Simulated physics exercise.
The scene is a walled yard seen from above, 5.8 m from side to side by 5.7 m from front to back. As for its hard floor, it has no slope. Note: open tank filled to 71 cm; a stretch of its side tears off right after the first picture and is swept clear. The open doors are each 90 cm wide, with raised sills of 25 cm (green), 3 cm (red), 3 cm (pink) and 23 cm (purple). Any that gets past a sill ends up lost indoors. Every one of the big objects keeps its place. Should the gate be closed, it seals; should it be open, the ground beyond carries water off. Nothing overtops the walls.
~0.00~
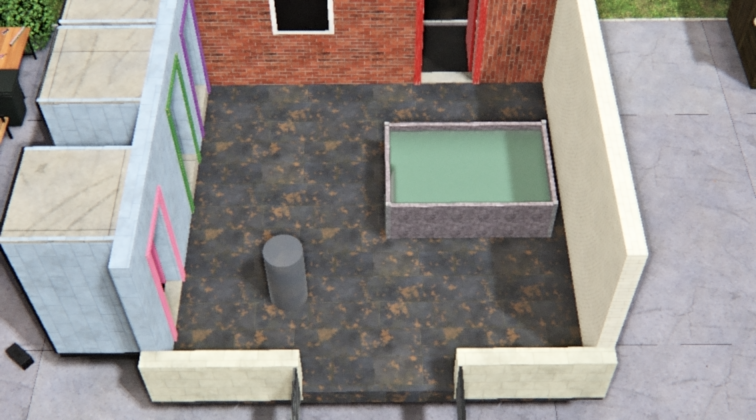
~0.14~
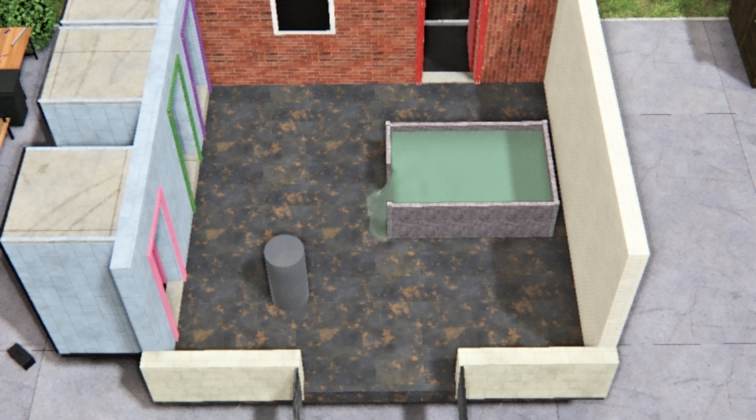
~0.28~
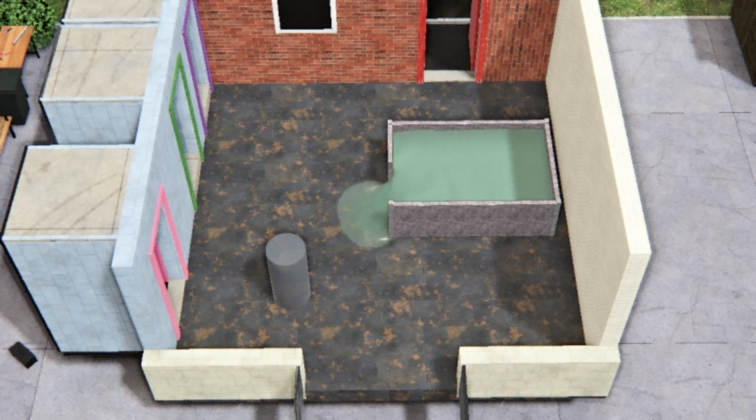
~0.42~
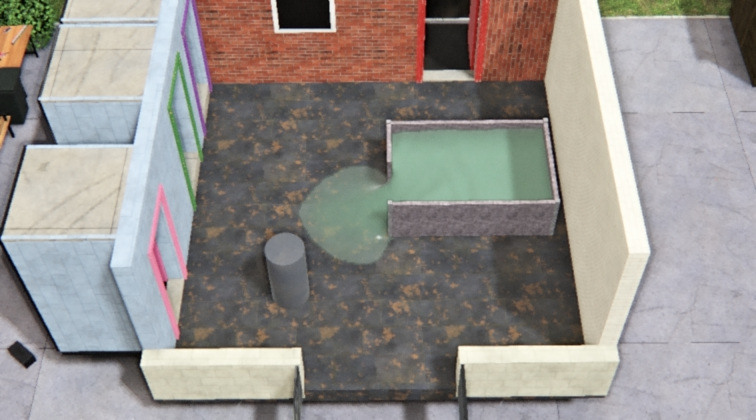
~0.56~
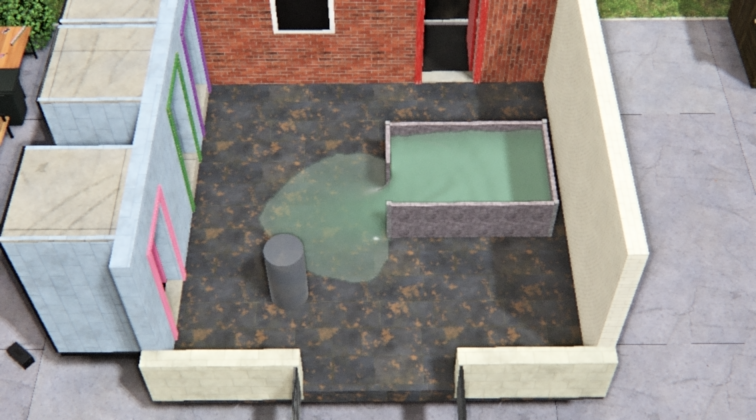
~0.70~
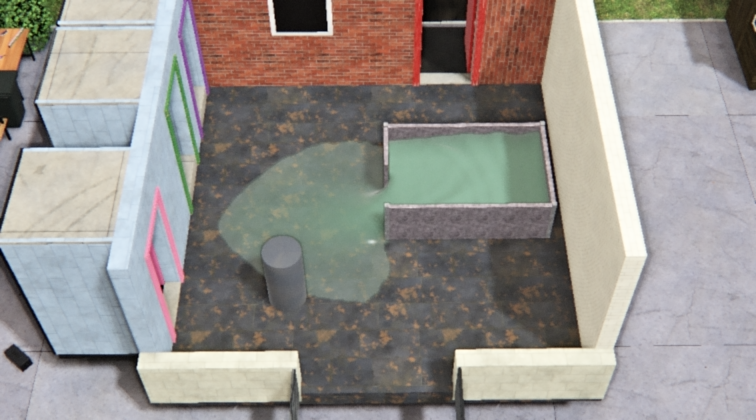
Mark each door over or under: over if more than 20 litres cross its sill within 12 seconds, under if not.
Marks: Green door: Under; red door: Over; pink door: Over; purple door: Under.
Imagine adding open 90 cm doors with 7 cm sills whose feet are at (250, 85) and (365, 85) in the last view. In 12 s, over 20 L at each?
The first door gets there and the second falls short.
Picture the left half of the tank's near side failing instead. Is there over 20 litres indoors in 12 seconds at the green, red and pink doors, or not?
So green stays lower, red stays lower, pink tops it.
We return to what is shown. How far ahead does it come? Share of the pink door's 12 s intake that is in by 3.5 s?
Estimate: Around 45 per cent.
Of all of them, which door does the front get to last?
Result: Red door.
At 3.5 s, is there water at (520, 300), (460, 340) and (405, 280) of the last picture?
Untouched, untouched, untouched.
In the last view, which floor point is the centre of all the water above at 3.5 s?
Roughly (353, 206) in the last picture.
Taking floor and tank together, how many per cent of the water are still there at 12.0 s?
Still there: Roughly 78 %.
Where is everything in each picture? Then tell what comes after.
The open tank at (468, 166) is whole and still, 71 cm deep, in the first frame.
Water pours out at (391, 206) and has run 0.5 m, to (378, 193); typically 10 cm deep outside, 71 cm at the open tank's back, in the second frame.
The front is at (341, 207), 0.8 m from the gap at (393, 205); 0.7 m2 of floor is under water; 71 cm left at the back of the open tank, in the third frame.
The front is at (306, 207), 1.4 m from the gap at (392, 205); 1.8 m2 of floor is under water; 71 cm left at the back of the open tank, in the fourth frame.
The front is at (266, 221), 1.9 m from the gap at (391, 206); 3.2 m2 of floor is under water; 71 cm left at the back of the open tank, in the fifth frame.
The front is at (225, 226), 2.5 m from the gap at (389, 208); 4.9 m2 of floor is under water; 68 cm left at the back of the open tank, in the sixth frame.
After 1.4 s water covers 35 % of the floor and is deepest (35 cm) near (376, 221); green door 20 cm at the sill, 0 L in, red door not reached, pink door 9 cm at the sill, 2 L in, purple door not reached.
After 2.2 s water covers 40 % of the floor and is deepest (31 cm) near (199, 242); green door 26 cm at the sill, 0 L in, red door not reached, pink door 16 cm at the sill, 61 L in, purple door 13 cm at the sill, 0 L in.
After 3.5 s water covers 45 % of the floor and is deepest (29 cm) near (169, 379); green door 18 cm at the sill, 1 L in, red door not reached, pink door 12 cm at the sill, 155 L in, purple door 16 cm at the sill, 0 L in.
After 7.0 s water covers 90 % of the floor and is deepest (14 cm) near (169, 379); green door 9 cm at the sill, 1 L in, red door 3 cm at the sill, 0 L in, pink door 9 cm at the sill, 258 L in, purple door 13 cm at the sill, 1 L in.
After 12.0 s water covers 100 % of the floor and is deepest (10 cm) near (395, 89); green door 6 cm at the sill, 1 L in, red door 9 cm at the sill, 45 L in, pink door 7 cm at the sill, 334 L in, purple door 7 cm at the sill, 1 L in.
